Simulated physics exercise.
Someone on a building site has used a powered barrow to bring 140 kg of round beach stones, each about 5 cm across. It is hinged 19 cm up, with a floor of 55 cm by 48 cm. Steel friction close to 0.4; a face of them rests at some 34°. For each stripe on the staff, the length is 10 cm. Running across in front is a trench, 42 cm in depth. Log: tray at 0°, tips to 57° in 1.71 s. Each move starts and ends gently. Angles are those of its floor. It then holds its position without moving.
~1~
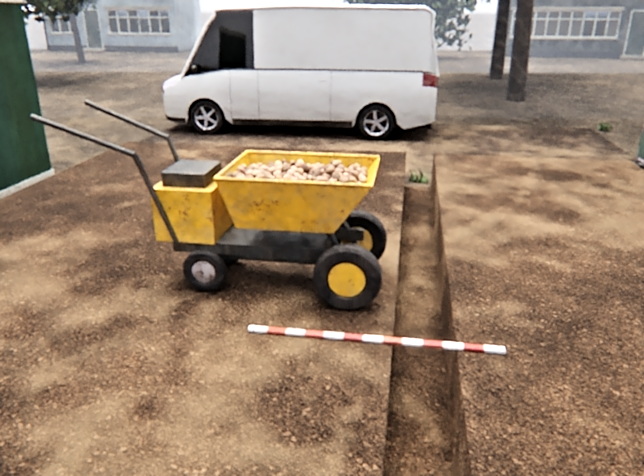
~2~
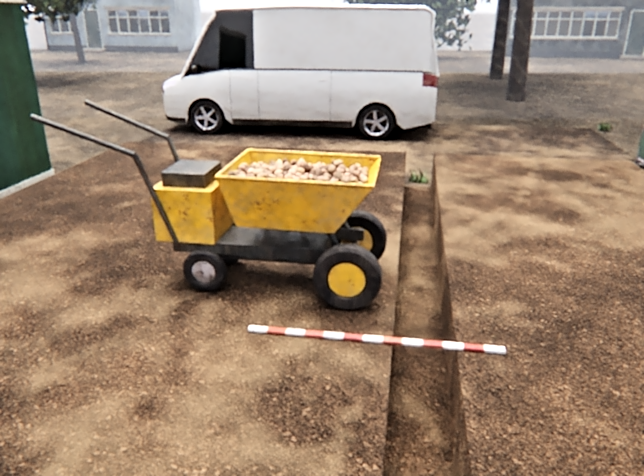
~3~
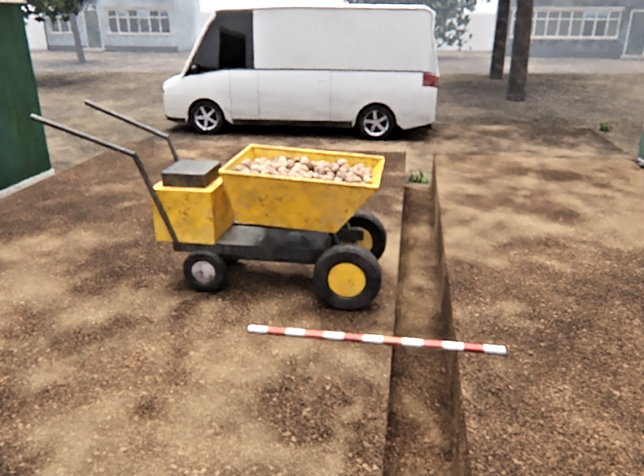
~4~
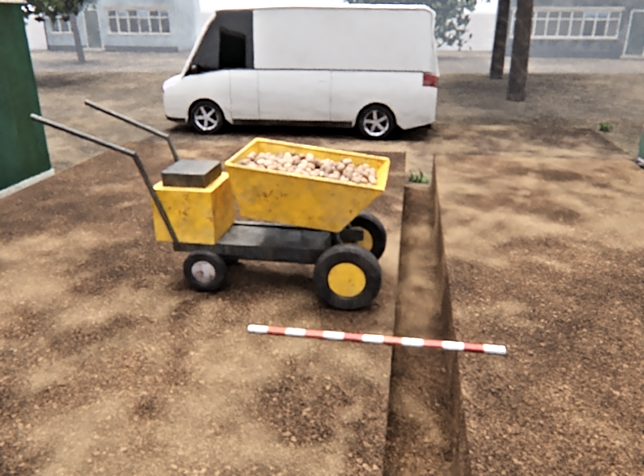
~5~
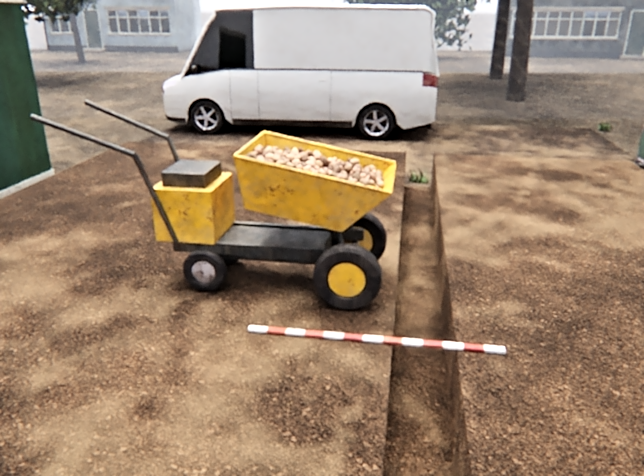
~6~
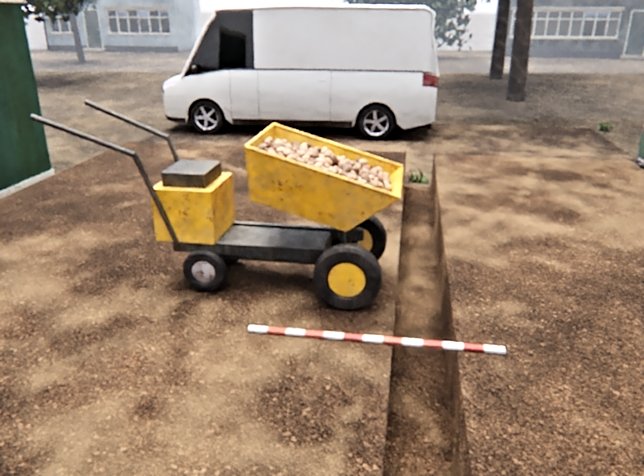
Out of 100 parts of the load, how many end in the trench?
Some 21 out of 100.
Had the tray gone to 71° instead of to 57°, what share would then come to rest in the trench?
It comes out at about 20 percent.
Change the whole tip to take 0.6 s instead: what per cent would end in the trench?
Around 10 per cent would end in the trench.
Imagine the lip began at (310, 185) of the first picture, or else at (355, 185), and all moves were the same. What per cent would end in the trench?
It comes to about 70 and 35 in a hundred.
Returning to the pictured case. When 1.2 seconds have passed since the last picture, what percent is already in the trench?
By that point it's something like 0 in a hundred.
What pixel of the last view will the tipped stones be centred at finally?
The middle should be near (477, 293).
Then, 0.7 s after the last picture the floor is at 48°, 100 % in the tray; the foremost stones are at (439, 223).
Then, 1.2 s after the last picture the floor is at 57°, 75 % in the tray, 2 % in the trench, 22 % past the trench; the foremost stones are at (519, 296).
Then, 1.6 s after the last picture the floor is at 57°, 56 % in the tray, 4 % in the trench, 41 % past the trench; the foremost stones are at (580, 298).
Then, 3.5 s after the last picture the floor is at 57°, 29 % in the tray, 21 % in the trench, 50 % past the trench; the foremost stones are past the picture's edge.
